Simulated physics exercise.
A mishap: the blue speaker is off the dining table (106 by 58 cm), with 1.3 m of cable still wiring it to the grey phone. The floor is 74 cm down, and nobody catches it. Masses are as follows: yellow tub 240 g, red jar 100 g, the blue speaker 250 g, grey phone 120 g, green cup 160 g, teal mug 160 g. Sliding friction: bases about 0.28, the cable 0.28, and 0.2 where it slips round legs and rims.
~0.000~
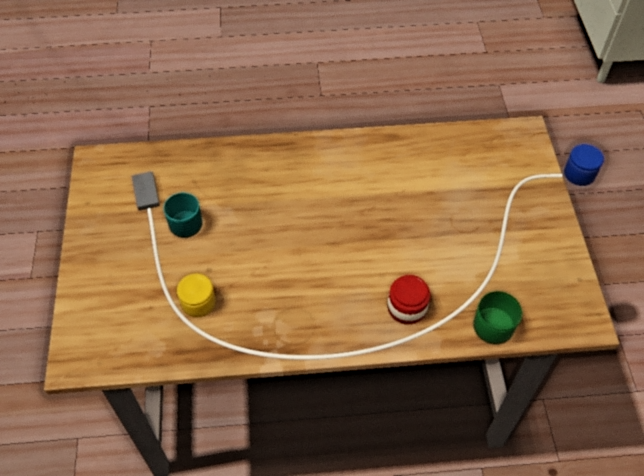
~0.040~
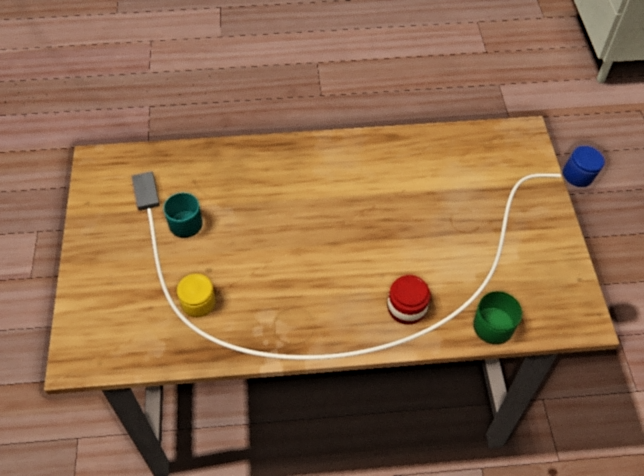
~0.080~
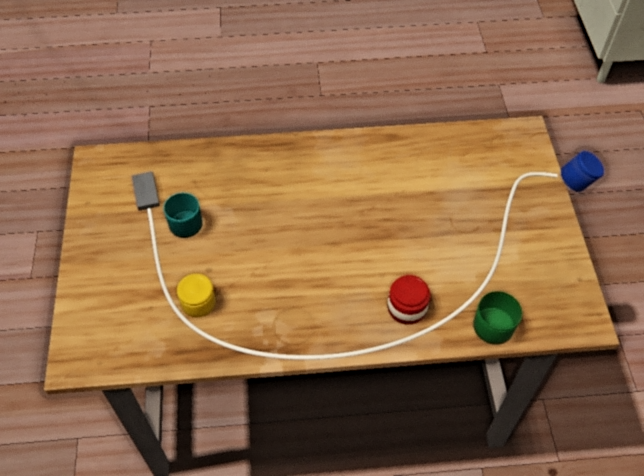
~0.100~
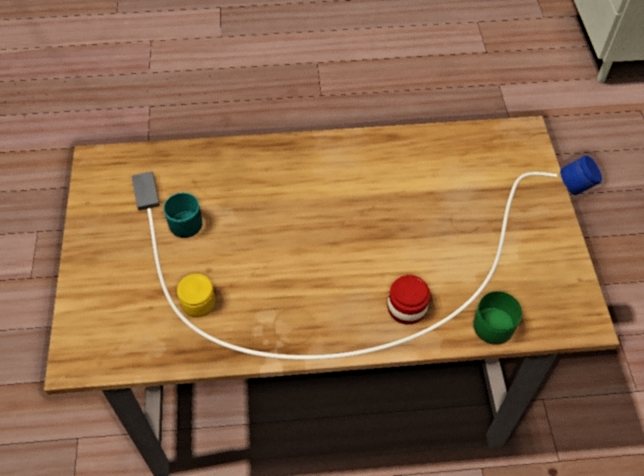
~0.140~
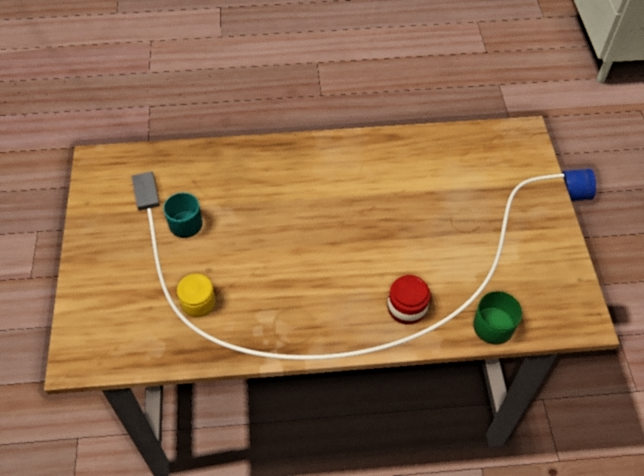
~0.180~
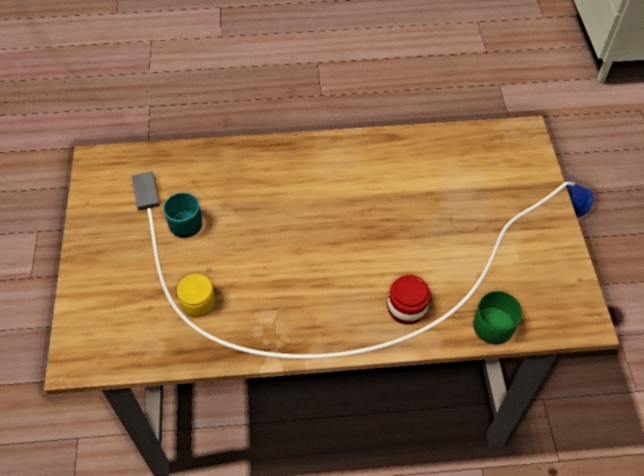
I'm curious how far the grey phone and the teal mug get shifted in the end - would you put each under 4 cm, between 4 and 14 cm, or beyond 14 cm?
I'd put the grey phone beyond 14 cm; I'd put the teal mug under 4 cm.
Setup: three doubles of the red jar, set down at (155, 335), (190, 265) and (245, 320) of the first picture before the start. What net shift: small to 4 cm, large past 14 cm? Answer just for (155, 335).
Slight.
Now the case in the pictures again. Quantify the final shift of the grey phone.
For the grey phone, off the top.
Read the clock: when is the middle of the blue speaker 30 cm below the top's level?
That is: 0.34 s.
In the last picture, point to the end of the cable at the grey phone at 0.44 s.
Roughly (169, 252).
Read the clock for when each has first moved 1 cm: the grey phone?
For the grey phone, 0.28 seconds.
At 0.4 s, the cable's tail end at (169, 252); grey phone 12 cm off its start, red jar 17 cm off its start, blue speaker over the edge.
At 0.7 s, the cable's tail end at (304, 291); grey phone 42 cm off its start, red jar 27 cm off its start, blue speaker over the edge.
At 0.9 s, the cable's tail end at (469, 327); grey phone 74 cm off its start at (467, 350), red jar 27 cm off its start at (387, 174), blue speaker over the edge.
At 1.2 s, the cable's tail end at (516, 355); grey phone over the edge, red jar 27 cm off its start, blue speaker over the edge.
At 2.4 s, the cable's tail end at (510, 348); grey phone over the edge, teal mug 0 cm off its start at (183, 207), red jar 27 cm off its start at (387, 174), blue speaker over the edge.
